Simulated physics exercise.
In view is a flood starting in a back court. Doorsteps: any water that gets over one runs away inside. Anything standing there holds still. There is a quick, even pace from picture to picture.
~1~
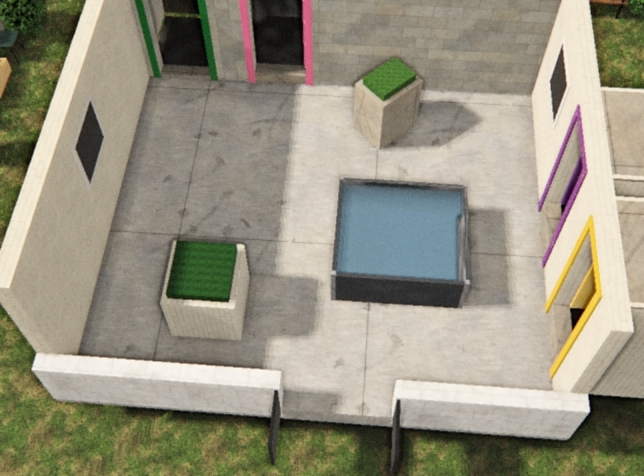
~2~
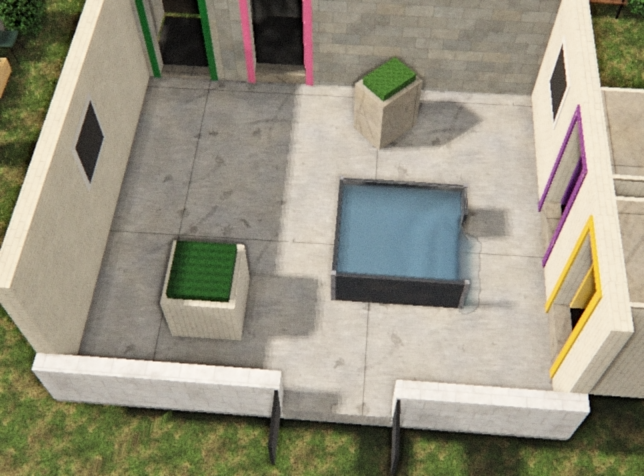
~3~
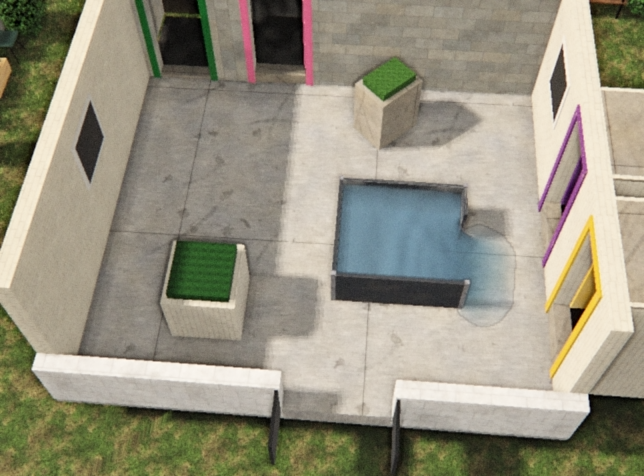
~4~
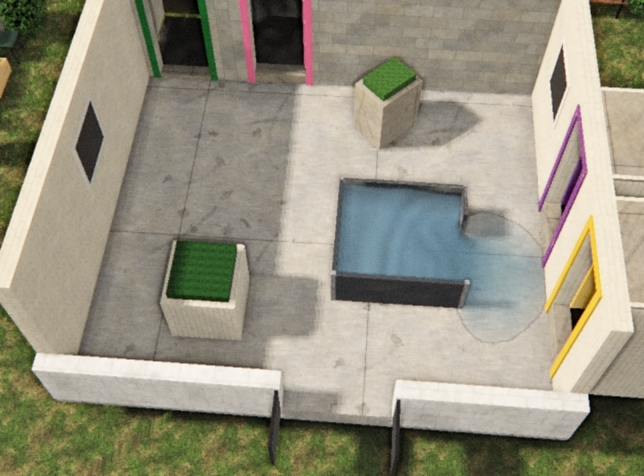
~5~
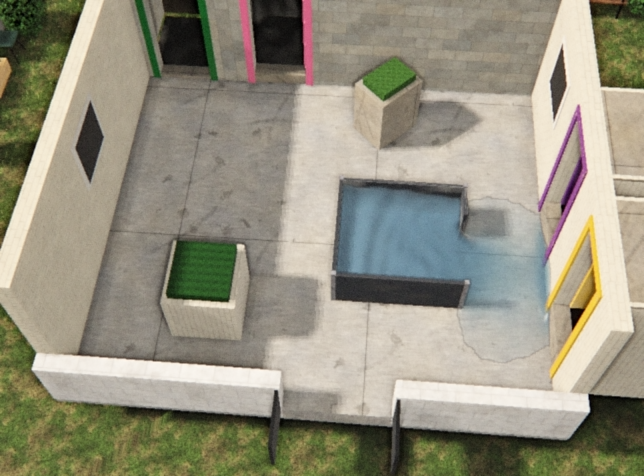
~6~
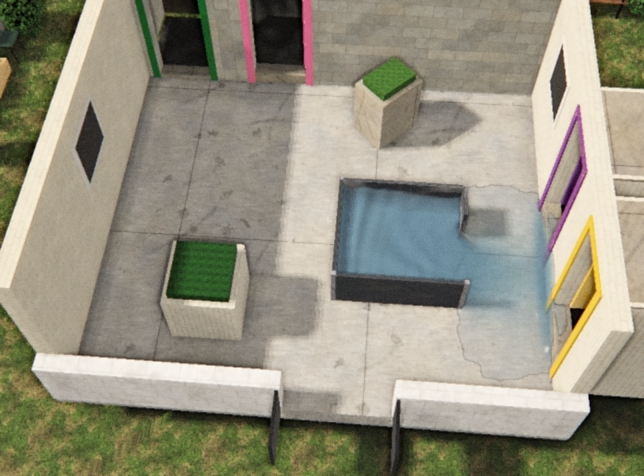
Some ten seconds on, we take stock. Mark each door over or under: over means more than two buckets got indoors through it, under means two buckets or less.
Yellow door - under, green door - under, pink door - under, purple door - under.
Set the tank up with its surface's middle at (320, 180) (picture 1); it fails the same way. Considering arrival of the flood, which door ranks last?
Observation: The green door.
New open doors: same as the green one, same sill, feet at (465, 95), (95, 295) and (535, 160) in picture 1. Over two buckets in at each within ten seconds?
First crosses the line, second stays short of it, third stays short of it.
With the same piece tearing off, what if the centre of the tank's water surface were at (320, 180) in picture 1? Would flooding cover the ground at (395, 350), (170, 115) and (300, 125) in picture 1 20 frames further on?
Taking the three spots in turn, I'd say drenched, then spared, then spared.
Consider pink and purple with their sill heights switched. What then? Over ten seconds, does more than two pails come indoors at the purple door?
I reckon purple crosses the mark.
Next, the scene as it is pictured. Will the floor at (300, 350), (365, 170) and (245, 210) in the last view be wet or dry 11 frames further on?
Result, in the order given: Not wetted / not wetted / not wetted.
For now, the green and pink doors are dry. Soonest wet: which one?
I'd go with the pink door.
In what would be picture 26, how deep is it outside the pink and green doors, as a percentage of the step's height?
First 0 percent, then 0 percent.
A moment on, water covers 15 % of the floor; the yellow door wet at the sill, nothing in, the green door not reached, the pink door not reached, the purple door under two buckets in.
Next, water covers 30 % of the floor; the yellow door under two buckets in, the green door not reached, the pink door not reached, the purple door under two buckets in.
Then, water covers 50 % of the floor; the yellow door under two buckets in, the green door not reached, the pink door not reached, the purple door under two buckets in.
Later, water covers 85 % of the floor; the yellow door under two buckets in, the green door wet at the sill, nothing in, the pink door wet at the sill, nothing in, the purple door under two buckets in.
In the end, water covers 95 % of the floor; the yellow door under two buckets in, the green door under two buckets in, the pink door wet at the sill, nothing in, the purple door under two buckets in.
